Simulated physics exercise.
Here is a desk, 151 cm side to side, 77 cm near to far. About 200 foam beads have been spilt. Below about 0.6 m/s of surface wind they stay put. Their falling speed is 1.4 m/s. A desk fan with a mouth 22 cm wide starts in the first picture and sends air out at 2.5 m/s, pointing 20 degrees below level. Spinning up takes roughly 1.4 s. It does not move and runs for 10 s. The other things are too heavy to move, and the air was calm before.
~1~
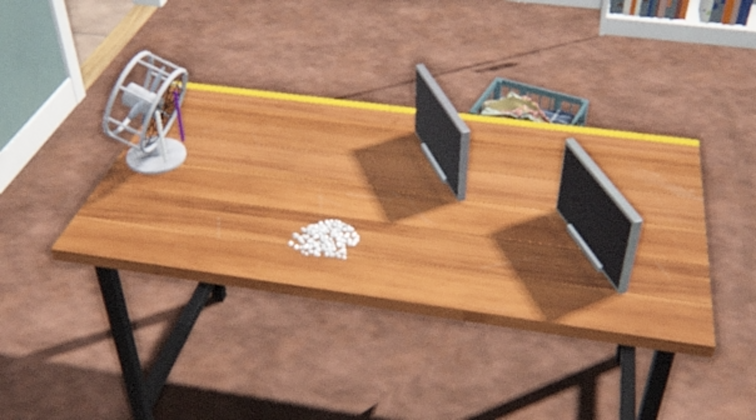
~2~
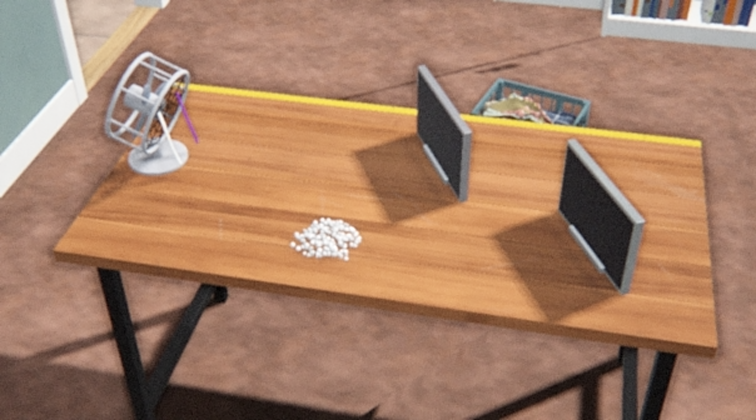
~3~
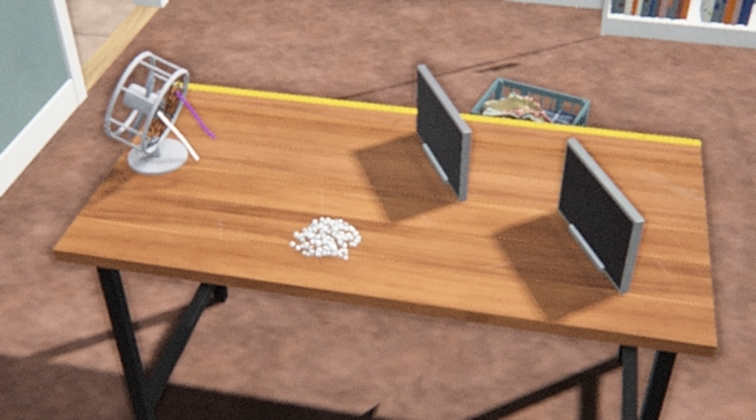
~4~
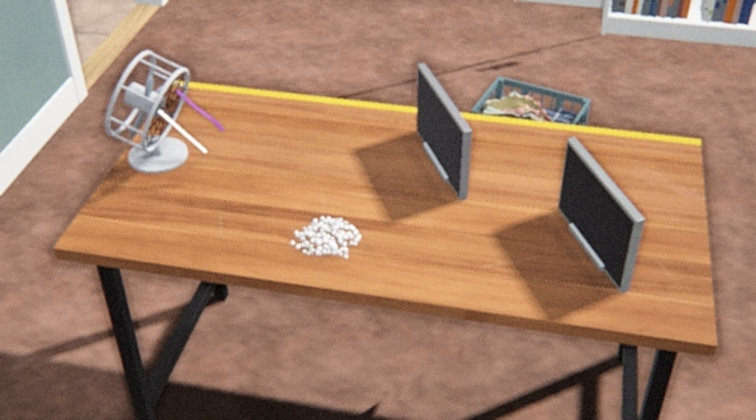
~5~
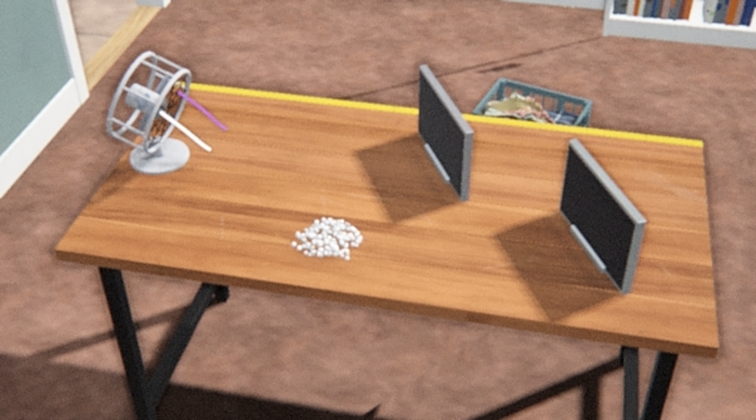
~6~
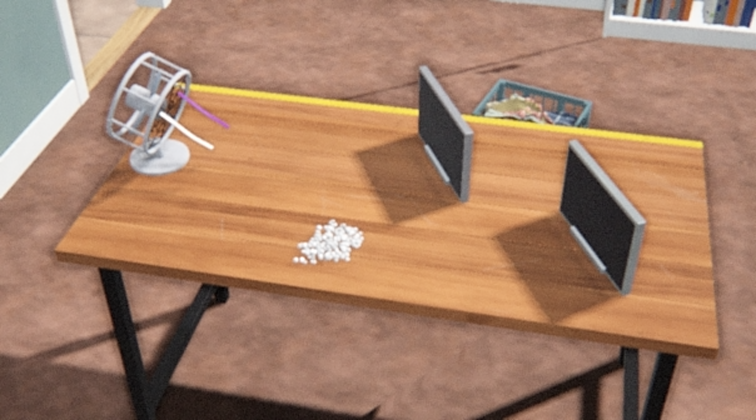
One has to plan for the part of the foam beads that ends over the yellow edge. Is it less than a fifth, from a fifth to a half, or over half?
Of the foam beads, not even a fifth end over the yellow edge.
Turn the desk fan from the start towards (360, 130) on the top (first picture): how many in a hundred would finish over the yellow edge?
Then about 0 %.
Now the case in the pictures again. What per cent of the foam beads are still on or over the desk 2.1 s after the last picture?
About 0 %.
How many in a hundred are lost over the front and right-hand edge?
About 100 % front, 0 % right-hand.
Then, 0.9 s after the last picture, 0 % are over the yellow edge; 100 % have settled or left.
Then, 2.1 s after the last picture, 0 % are over the yellow edge; 100 % have settled or left.
Then, 4.4 s after the last picture, 0 % are over the yellow edge; 100 % have settled or left.
Then, 8.9 s after the last picture, at the end, 0 % are over the yellow edge.
